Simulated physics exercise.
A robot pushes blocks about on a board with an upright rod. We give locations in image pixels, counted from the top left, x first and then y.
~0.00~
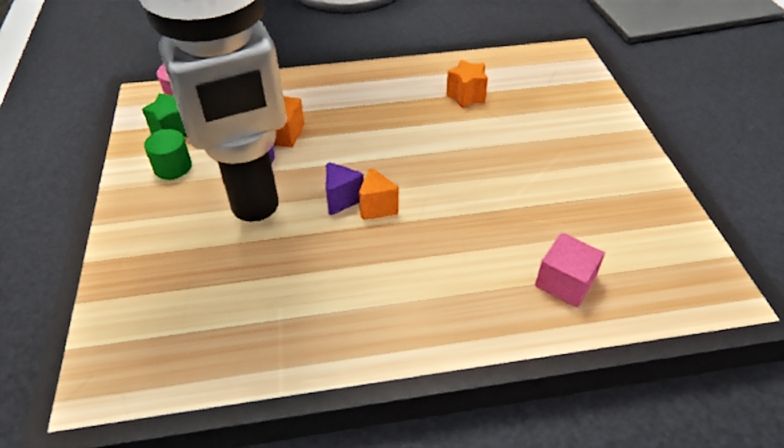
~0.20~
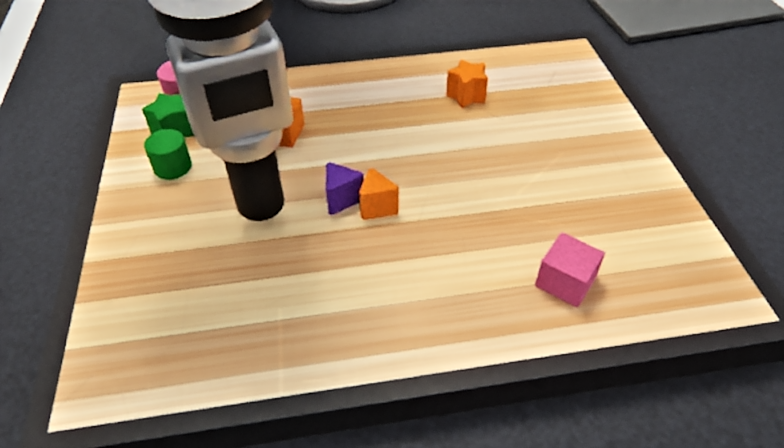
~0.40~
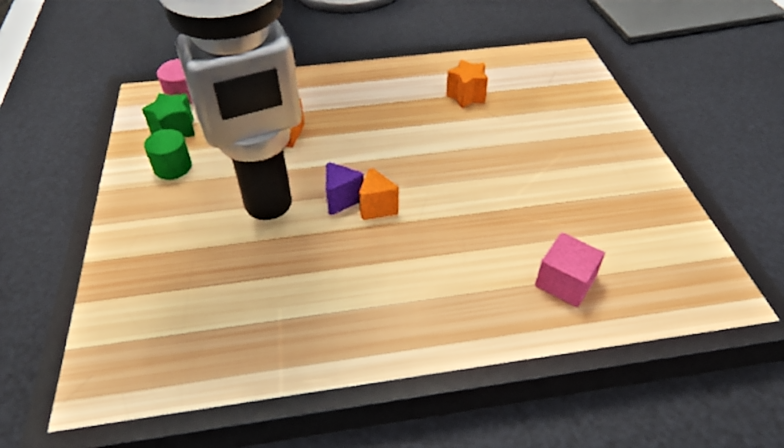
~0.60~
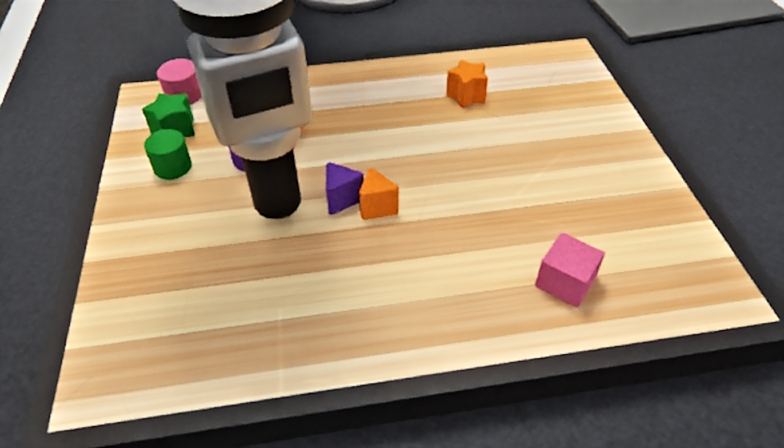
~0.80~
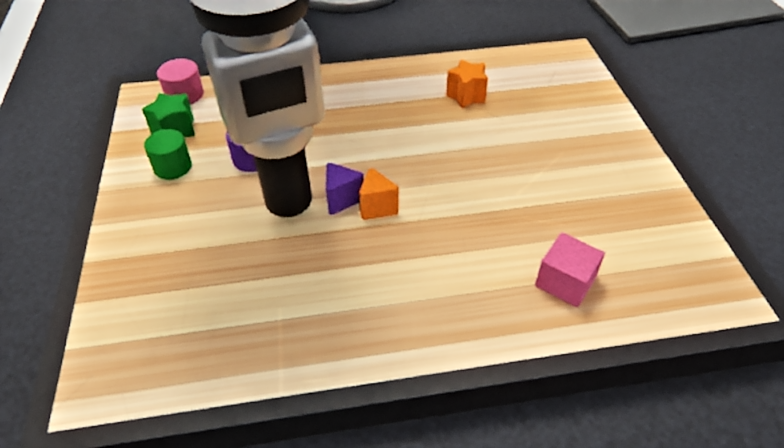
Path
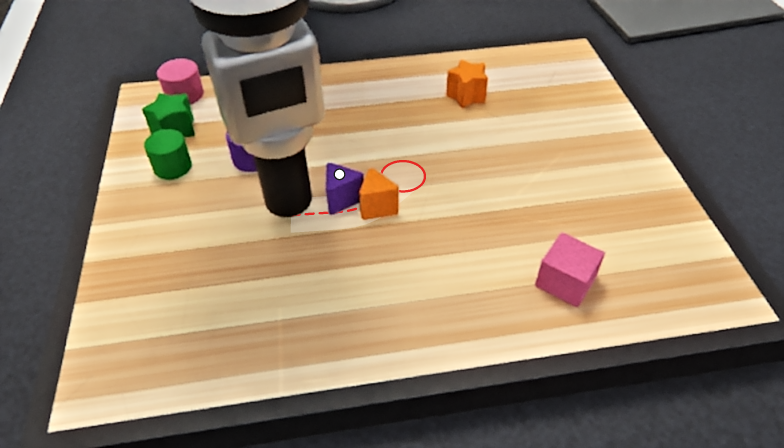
To begin with, a robot's upright black rod stands on a striped wooden board, left of a purple and an orange triangular block. The rod then slides a short way right, closer to the purple triangle, uncovering a pink cylinder behind it, while the blocks all stay still.
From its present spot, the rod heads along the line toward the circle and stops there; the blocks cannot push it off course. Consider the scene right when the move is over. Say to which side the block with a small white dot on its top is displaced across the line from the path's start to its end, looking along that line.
Toward the left.
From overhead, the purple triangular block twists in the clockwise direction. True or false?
That statement is not accurate.
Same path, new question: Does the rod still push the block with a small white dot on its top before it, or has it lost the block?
I believe the block with a small white dot on its top keeps its place ahead of the rod.
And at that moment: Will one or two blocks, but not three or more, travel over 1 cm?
In short: Yes.
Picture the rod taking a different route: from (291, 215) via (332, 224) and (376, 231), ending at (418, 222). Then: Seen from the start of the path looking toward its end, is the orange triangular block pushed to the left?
Going by the path, yes.
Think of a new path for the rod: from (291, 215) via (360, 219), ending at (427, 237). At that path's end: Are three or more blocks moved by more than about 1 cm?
Short answer: No.
Drawn move, from (291, 215) by way of (336, 212) and (375, 199) to (403, 176); the dot is on the purple triangular block.
The first path, step by step. One third of the way, rod (335, 199); purple triangular block (361, 167), turned 35° anticlockwise.
Two thirds of the way, rod (374, 186); purple triangular block (388, 150), turned 70° anticlockwise; orange triangular block (410, 181).
At the end, rod (403, 163); purple cylinder still; purple triangular block (410, 127), turned 85° anticlockwise; orange triangular block (415, 180), turned 25° clockwise.
